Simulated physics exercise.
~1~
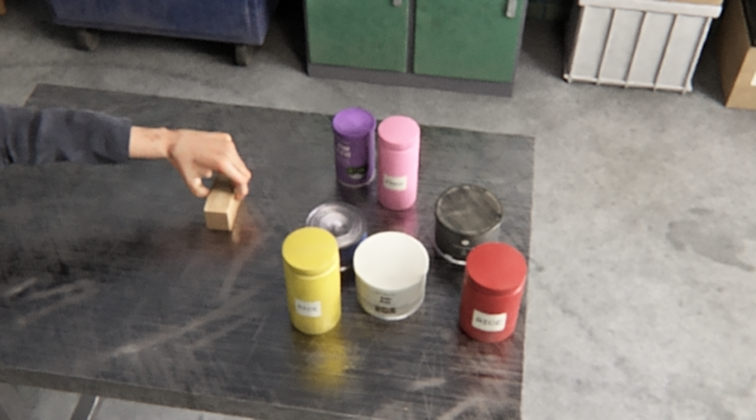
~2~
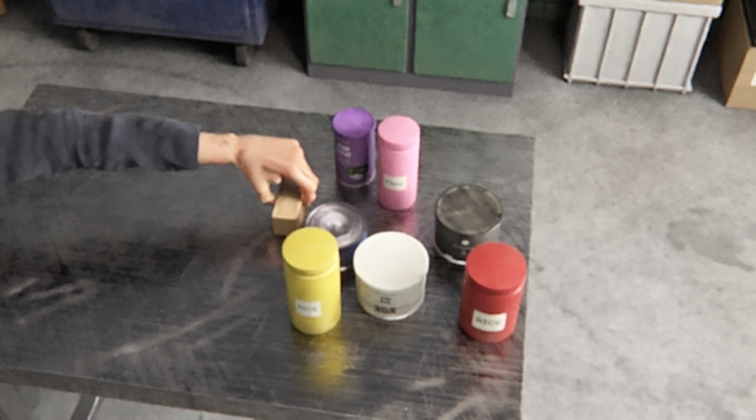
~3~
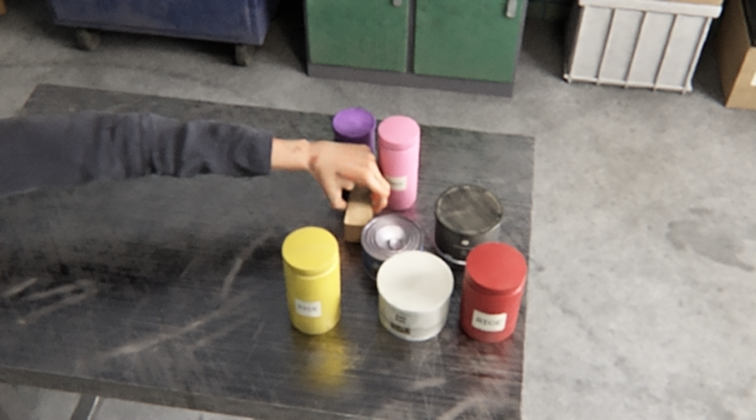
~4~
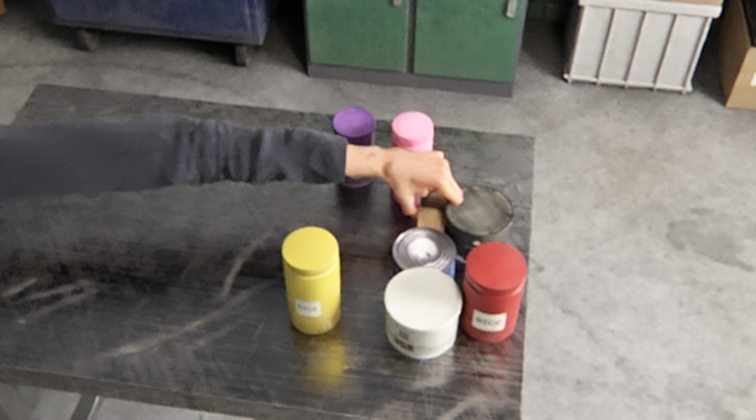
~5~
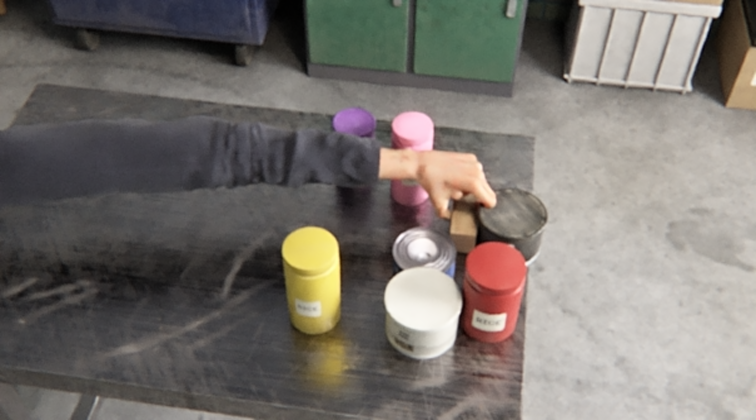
On a dark, worn tabletop in a workshop with a concrete floor, seen from above at an angle, seven containers stand near the right end. Purple and pink ones are at the back, a yellow jar, blue tub and white tub in front, and a black tub and red jar to the right. A dark-sleeved hand slides a small wooden block rightward into the blue tub, which shifts along with the white one. Pushing on, it nudges the pink jar slightly and drives the black tub toward the right edge. Everything ends upright on the table, the red jar unmoved.
